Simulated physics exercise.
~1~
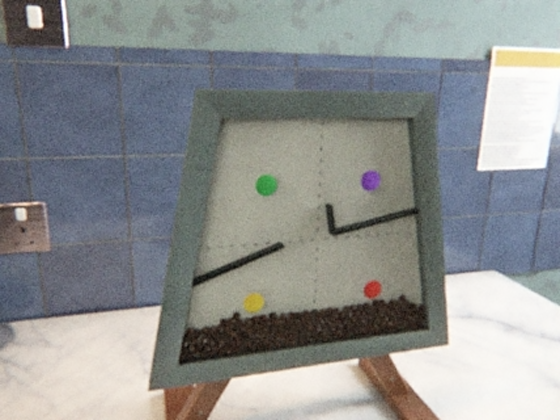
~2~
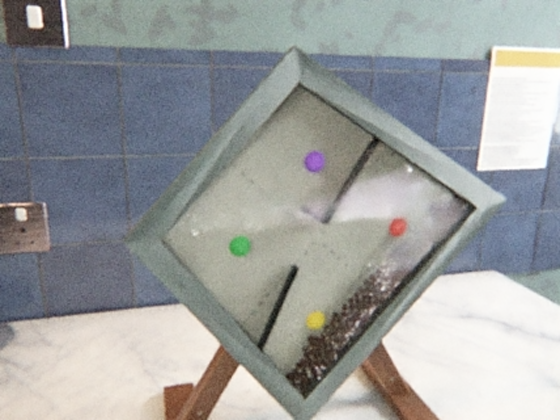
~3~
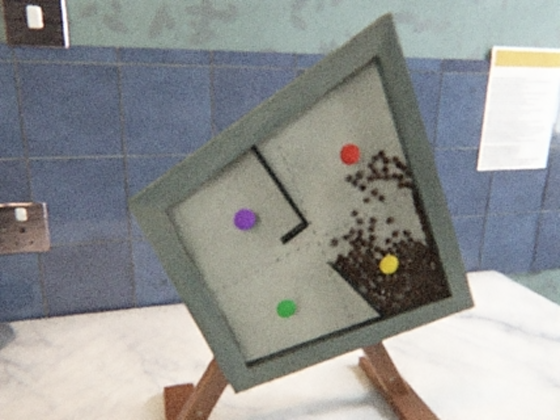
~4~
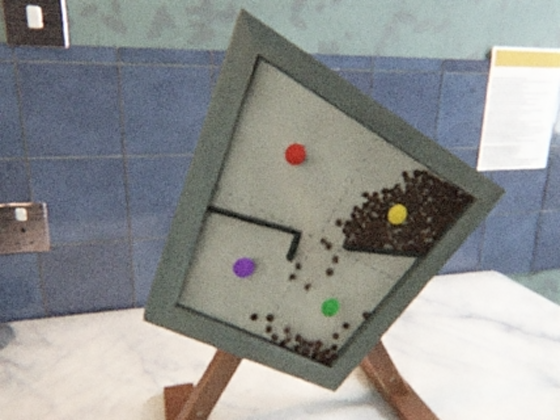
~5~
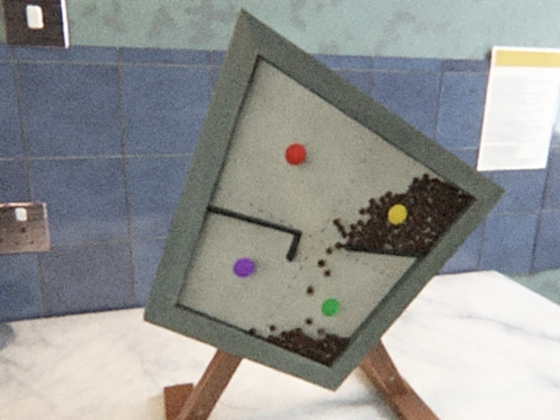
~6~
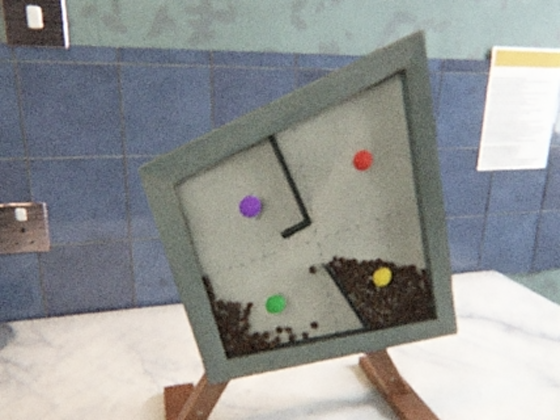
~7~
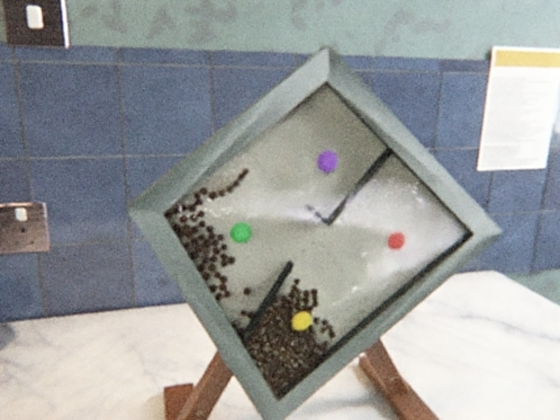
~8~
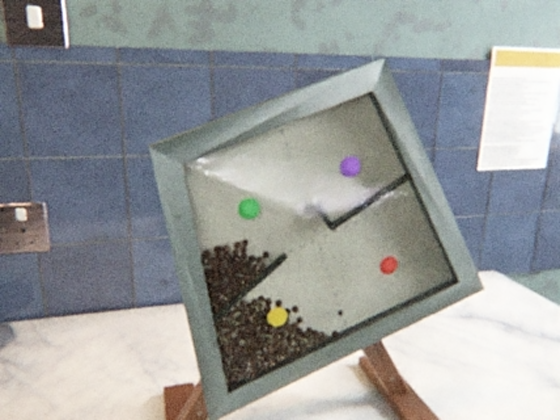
A square grey-green case on wooden legs, holding small dark pills, stands on a marble counter before blue tiles, seen from the front by a still camera. Green and purple stickers mark its upper quarters, yellow and red its lower ones, with dark bars between. The case turns anticlockwise well past upright on its side, carrying the pills up the right, and some spill down past green. After a brief pause it swings back clockwise, and the pills slide leftward. It ends tilted, most pills heaped around yellow at lower left, fewer toward green.
